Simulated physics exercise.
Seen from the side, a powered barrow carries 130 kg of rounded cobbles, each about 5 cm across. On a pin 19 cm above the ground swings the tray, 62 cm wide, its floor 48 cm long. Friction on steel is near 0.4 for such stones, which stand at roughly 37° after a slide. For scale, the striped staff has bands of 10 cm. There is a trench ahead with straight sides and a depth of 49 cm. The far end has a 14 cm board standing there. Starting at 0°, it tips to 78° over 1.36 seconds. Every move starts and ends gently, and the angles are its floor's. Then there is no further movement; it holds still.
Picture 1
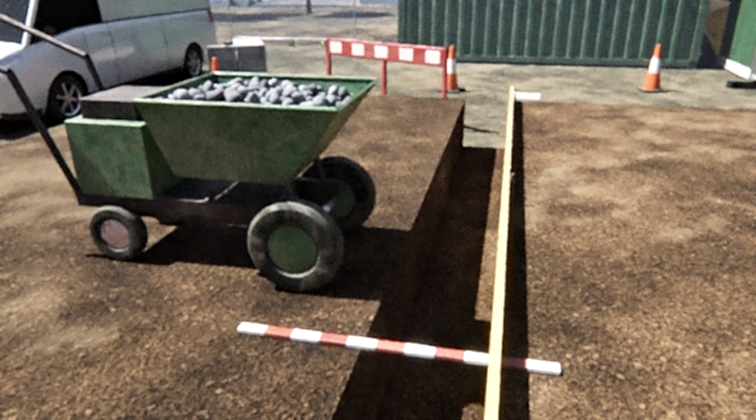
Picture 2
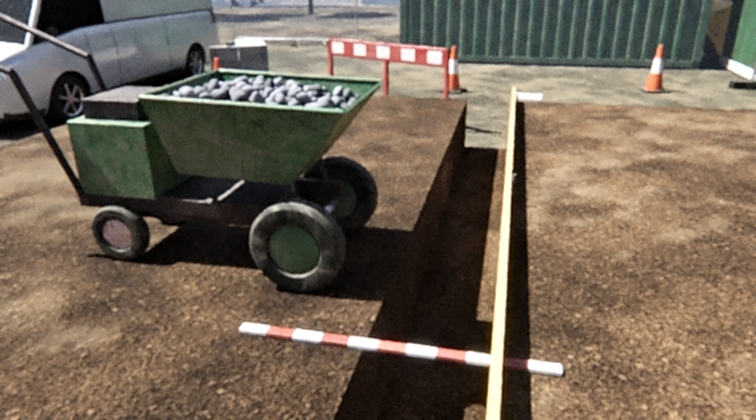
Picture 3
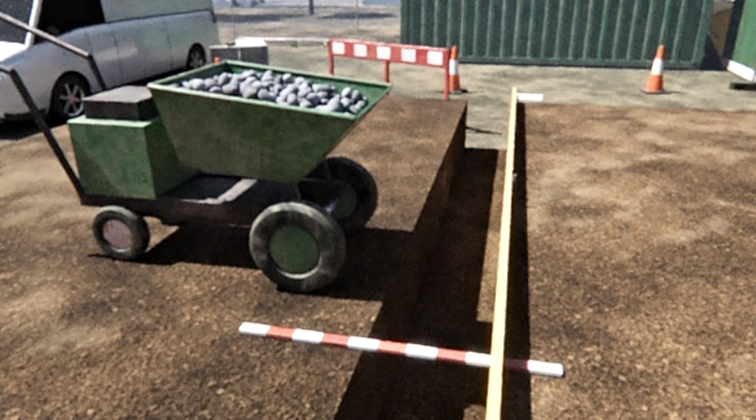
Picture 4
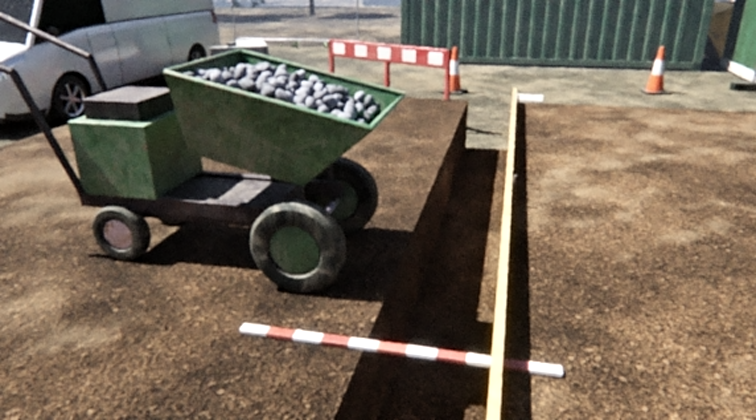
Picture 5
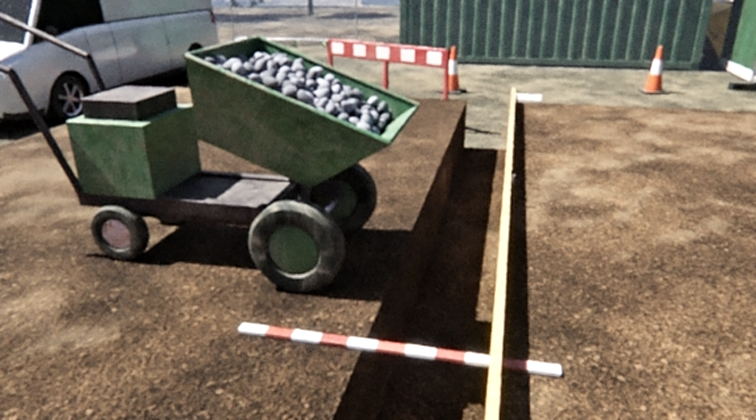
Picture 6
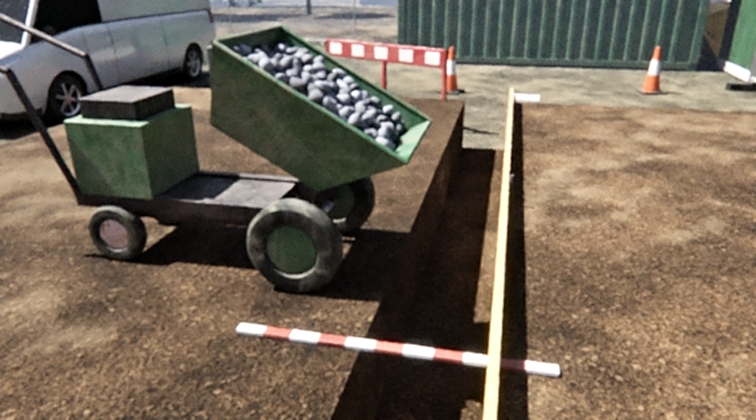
A green powered barrow loaded with grey cobbles gradually tilting its tray down to the right beside a straight-sided trench.
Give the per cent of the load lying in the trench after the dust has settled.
Close to 86 in every hundred.
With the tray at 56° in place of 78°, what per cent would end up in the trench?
Near 45 per cent then.
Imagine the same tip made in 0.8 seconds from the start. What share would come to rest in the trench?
75 per cent.
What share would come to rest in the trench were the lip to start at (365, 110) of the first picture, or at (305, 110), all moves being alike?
Roughly 15 per cent, then 100 per cent.
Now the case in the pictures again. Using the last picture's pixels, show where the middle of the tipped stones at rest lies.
(458, 352).
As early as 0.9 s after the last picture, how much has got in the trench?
By then, around 45 percent.
Then, 0.4 s after the last picture the floor is at 66°, 98 % in the tray, 2 % in the trench; the foremost stones are at (469, 229).
Then, 0.9 s after the last picture the floor is at 78°, 43 % in the tray, 46 % in the trench, 11 % past the trench; the foremost stones are at (603, 283).
Then, 1.2 s after the last picture the floor is at 78°, 12 % in the tray, 73 % in the trench, 14 % past the trench; the foremost stones are at (686, 291).
Then, 3.2 s after the last picture the floor is at 78°, 0 % in the tray, 86 % in the trench, 14 % past the trench; the foremost stones are at (722, 291).
